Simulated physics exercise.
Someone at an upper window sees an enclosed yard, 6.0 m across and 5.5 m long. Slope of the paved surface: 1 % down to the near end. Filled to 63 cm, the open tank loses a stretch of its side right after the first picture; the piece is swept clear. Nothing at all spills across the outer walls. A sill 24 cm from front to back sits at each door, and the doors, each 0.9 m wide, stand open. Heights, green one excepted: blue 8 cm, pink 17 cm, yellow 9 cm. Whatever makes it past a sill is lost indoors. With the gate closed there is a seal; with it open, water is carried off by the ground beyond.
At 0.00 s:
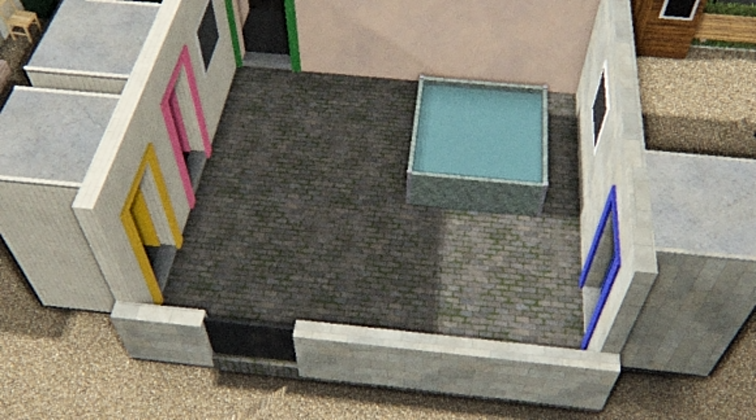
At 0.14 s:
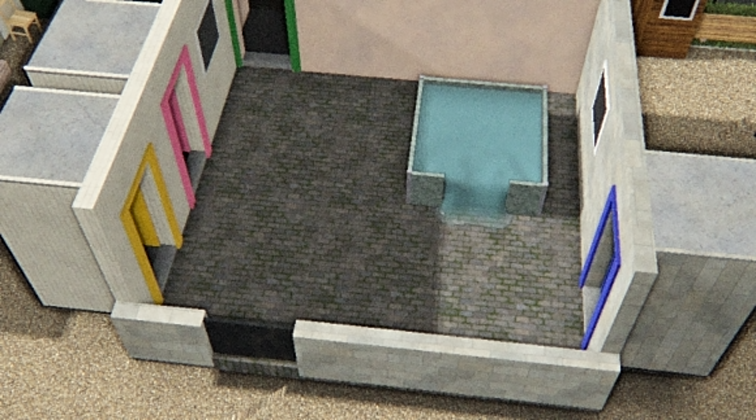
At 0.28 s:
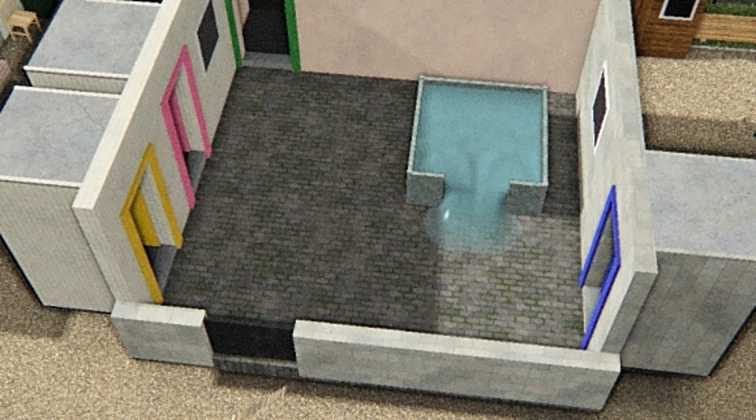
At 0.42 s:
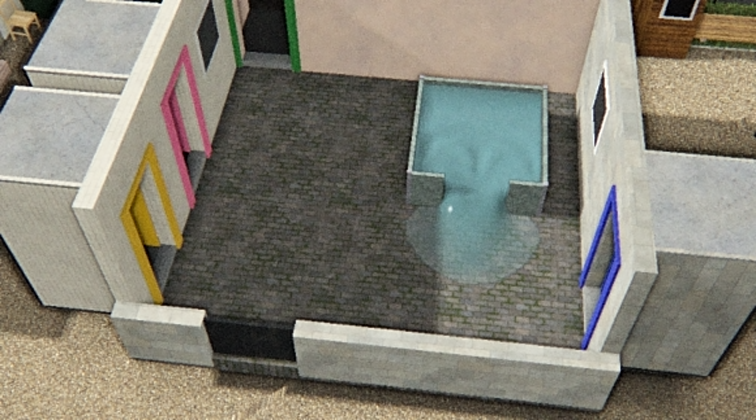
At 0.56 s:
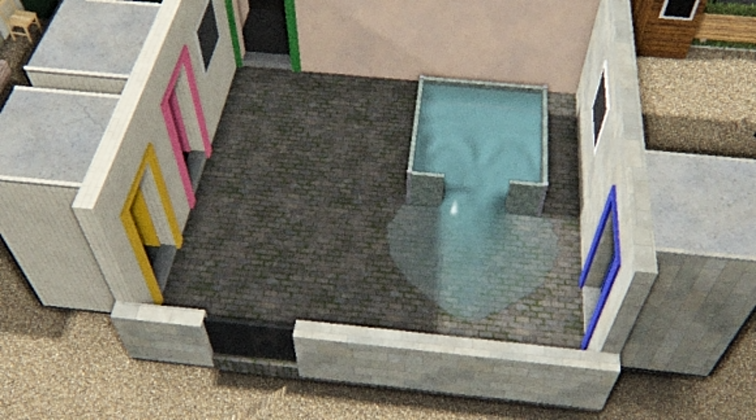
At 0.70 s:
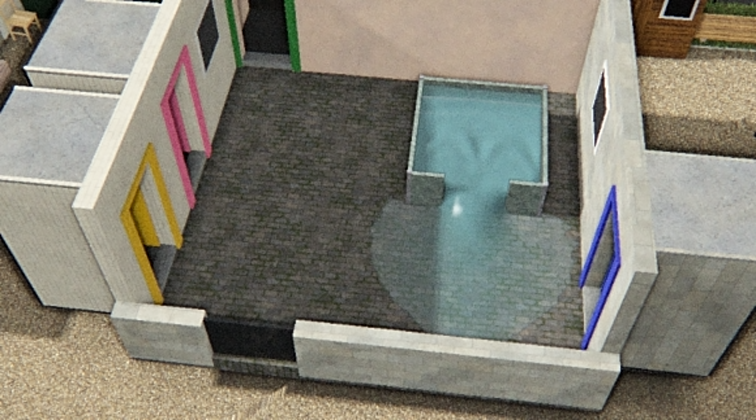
Water poured out through a gap that opened in the front side of a raised square tank, spreading in a widening fan across the dark paving toward the low front wall of the walled yard.
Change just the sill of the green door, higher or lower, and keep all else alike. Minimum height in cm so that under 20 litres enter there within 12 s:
6.5 cm.
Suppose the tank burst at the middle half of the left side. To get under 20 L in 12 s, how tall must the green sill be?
In that case about 20 cm.
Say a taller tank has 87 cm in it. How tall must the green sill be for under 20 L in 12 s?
Required height: Approx. 10.0 cm.
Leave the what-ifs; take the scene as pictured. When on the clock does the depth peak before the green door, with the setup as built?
I'd guess close to 7.0 seconds.
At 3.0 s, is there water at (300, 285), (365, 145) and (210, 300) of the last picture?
Status: Submerged / clear / submerged.
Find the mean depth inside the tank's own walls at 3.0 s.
Close to 31 cm deep on average.
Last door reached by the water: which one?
Last: Green.
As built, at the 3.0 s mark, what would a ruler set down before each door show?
Blue door 20 cm, pink door 0 cm, green door 0 cm, yellow door 10 cm.
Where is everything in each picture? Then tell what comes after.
Still water, 63 cm deep, in the open tank at (480, 132); the green door at (262, 23) is dry, in the first picture.
The gap is at (474, 199), the front 0.3 m out at (444, 218); the back of the open tank holds 63 cm, in the second picture.
The front is at (453, 248), 0.8 m from the gap at (474, 199); 0.9 m2 of floor is wet, 63 cm left at the back, in the third picture.
The gap is at (474, 199), the front 1.3 m out at (463, 279); the back of the open tank holds 63 cm, in the fourth picture.
The front is at (465, 315), 1.9 m from the gap at (474, 199); 3.2 m2 of floor is wet, 58 cm left at the back, in the fifth picture.
The gap is at (474, 198), the front 2.5 m out at a hidden place; the back of the open tank holds 52 cm; the green door at (262, 23), 4.7 m from the gap, is still 4.0 m from the nearest water, in the sixth picture.
After 1.4 s water covers 30 % of the floor, deepest (40 cm) near (583, 382); it has not reached the green door.
After 3.0 s water covers 40 % of the floor, deepest (26 cm) near (150, 335); it has not reached the green door.
After 12.0 s water covers 100 % of the floor, deepest (12 cm) near (542, 94); 7 cm at the green door, 0 litres in over its 13 cm sill.
At the green door as built, the water arrived by 5.9 s and peaked near 10 cm at 7.0 s.
Run again over the same 12 s with other heights there, 43 litres in over 5 cm, 5 litres over 8 cm. The limit of 20 litres is kept from about 6.5 cm up.
